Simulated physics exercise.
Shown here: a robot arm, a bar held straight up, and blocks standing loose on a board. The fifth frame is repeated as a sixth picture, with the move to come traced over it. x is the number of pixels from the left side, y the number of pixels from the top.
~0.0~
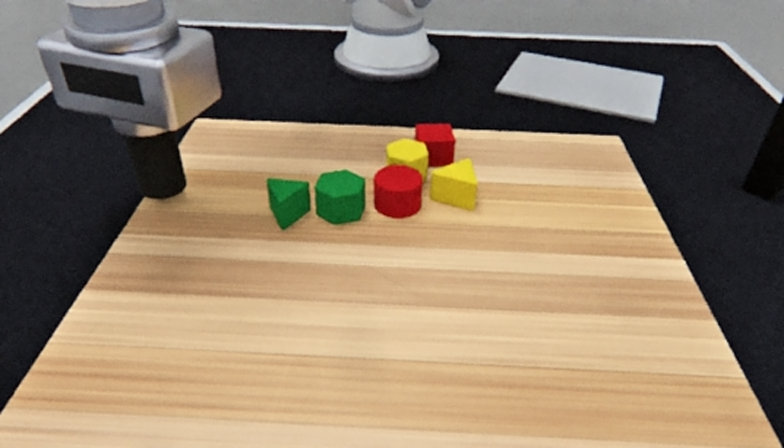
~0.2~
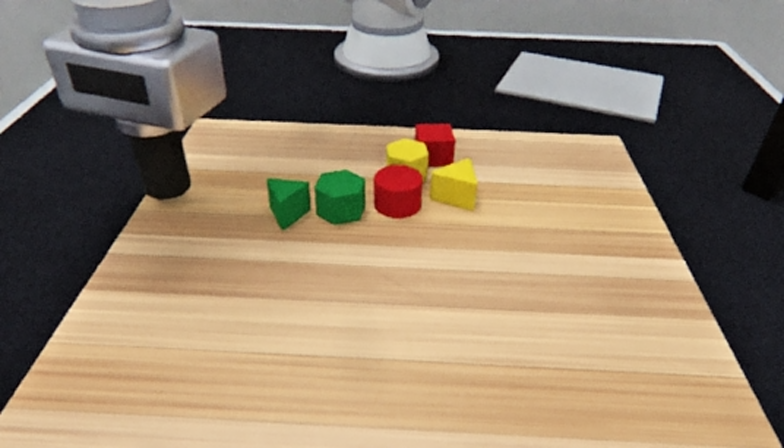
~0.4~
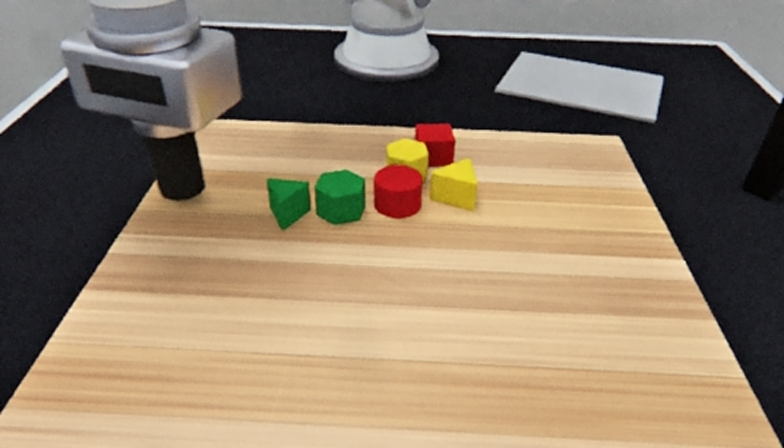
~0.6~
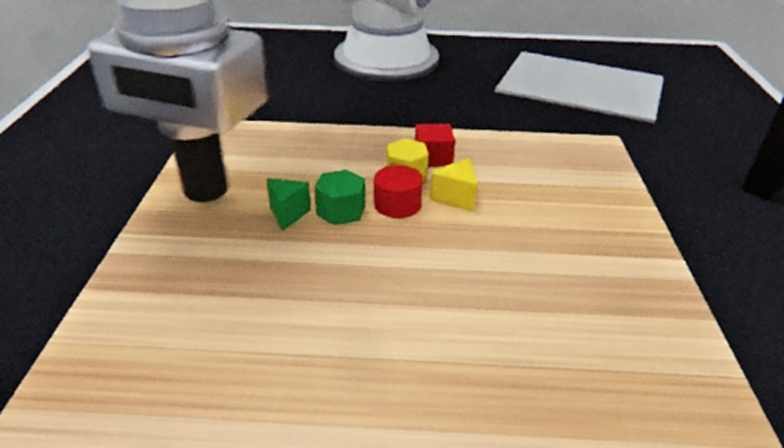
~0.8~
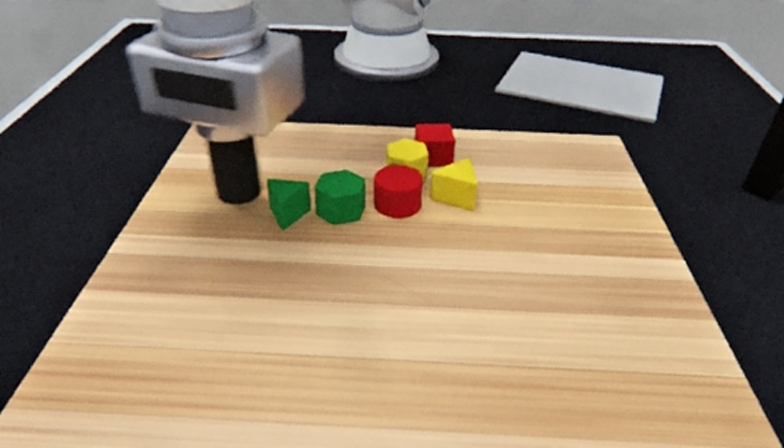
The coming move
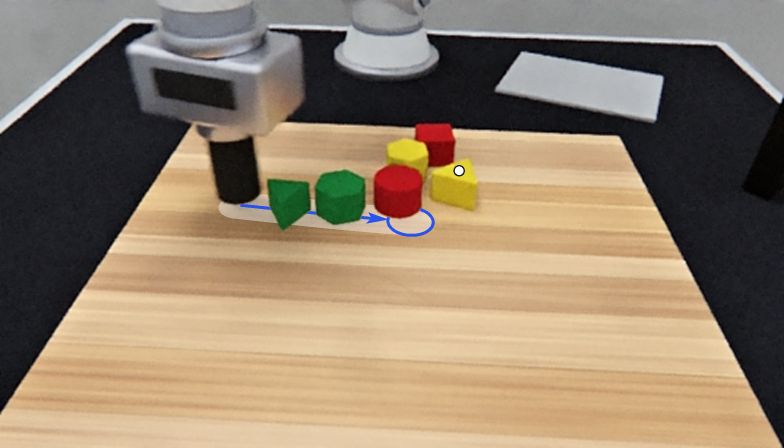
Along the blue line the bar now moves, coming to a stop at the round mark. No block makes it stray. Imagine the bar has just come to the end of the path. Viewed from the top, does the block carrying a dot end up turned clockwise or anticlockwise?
Clockwise, from overhead.
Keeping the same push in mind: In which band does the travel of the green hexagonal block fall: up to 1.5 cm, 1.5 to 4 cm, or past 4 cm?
Once the path ends, it will sit over 4 cm from where it is now.
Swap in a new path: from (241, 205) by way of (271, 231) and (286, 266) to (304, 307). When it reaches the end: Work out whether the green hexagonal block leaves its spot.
Here's my answer: The green hexagonal block gets displaced.
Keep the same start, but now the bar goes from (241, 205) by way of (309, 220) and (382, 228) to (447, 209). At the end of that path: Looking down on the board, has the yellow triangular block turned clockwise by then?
Short answer: Yes.
The line goes straight from (241, 205) to (411, 221); the dot is on the yellow triangular block.
On the path given first. One third of the way, bar at (296, 198); green triangular block at (319, 198), turned 55° clockwise; green hexagonal block at (352, 185), turned 40° anticlockwise.
Two thirds of the way, bar at (353, 204); green triangular block at (353, 211), turned 115° clockwise; green hexagonal block at (399, 194), turned 60° anticlockwise; red disc at (425, 172); yellow triangular block at (466, 168), turned 30° clockwise.
At the end, bar at (411, 208); green triangular block at (354, 212), turned 120° clockwise; green hexagonal block at (459, 201), turned 60° anticlockwise; red disc at (438, 170); yellow triangular block at (474, 163), turned 60° clockwise.
